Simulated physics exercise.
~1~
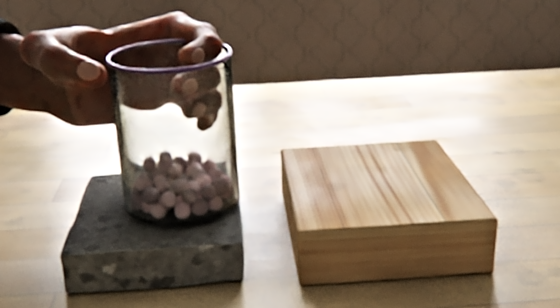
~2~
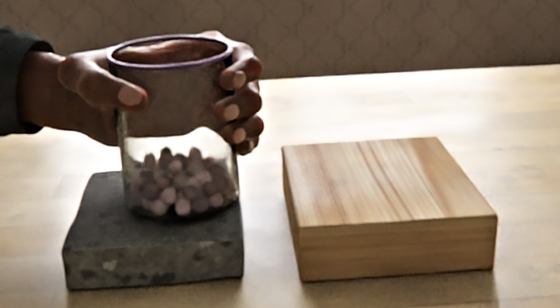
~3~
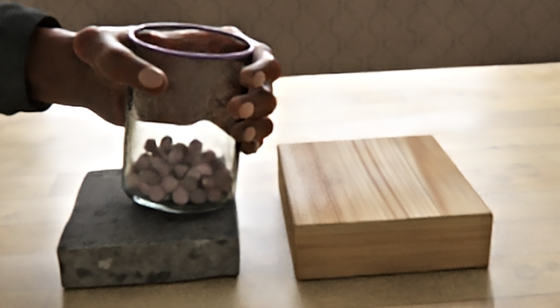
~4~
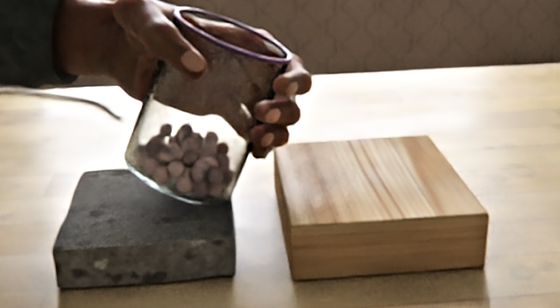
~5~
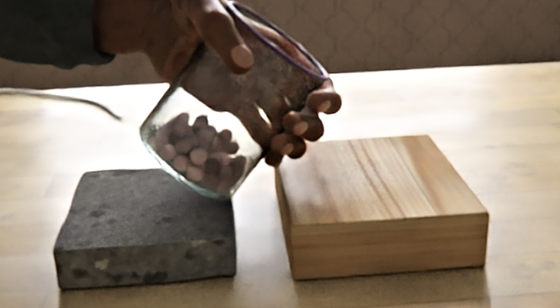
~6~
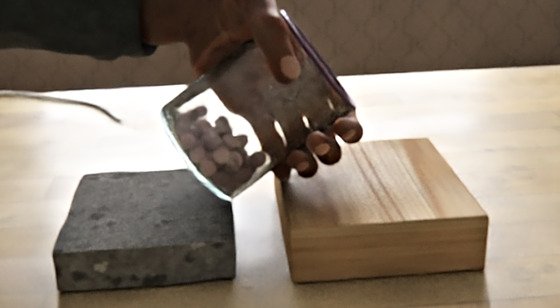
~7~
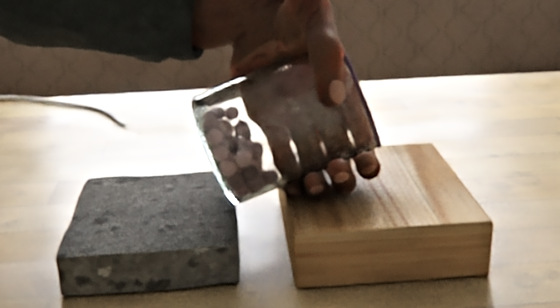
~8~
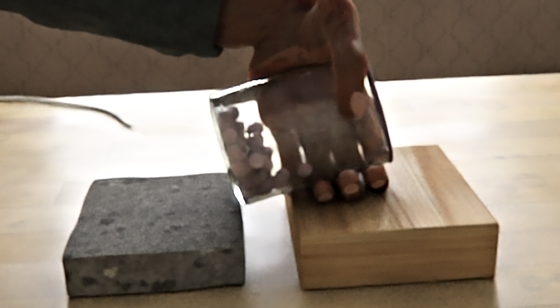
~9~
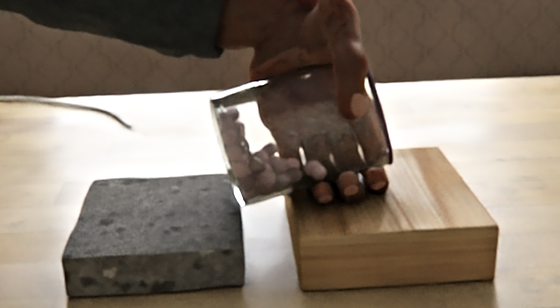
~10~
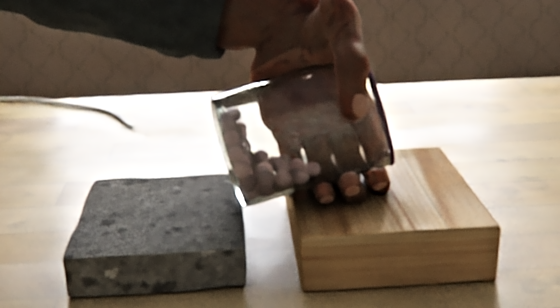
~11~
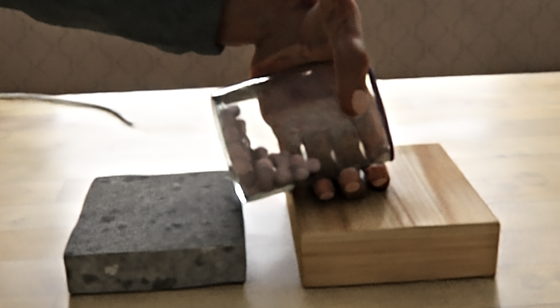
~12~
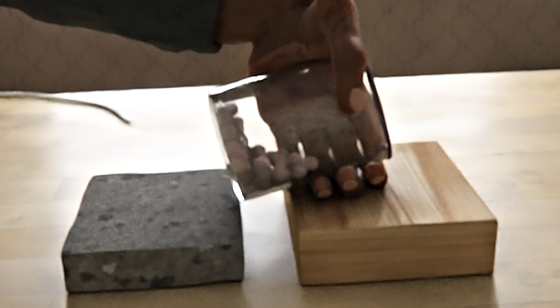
A hand lifted an open glass of small round pieces off a dark stone slab and tipped it over to the right until it rested, steeply tilted, against a wooden block, where the hand held it still with all the pieces still inside.
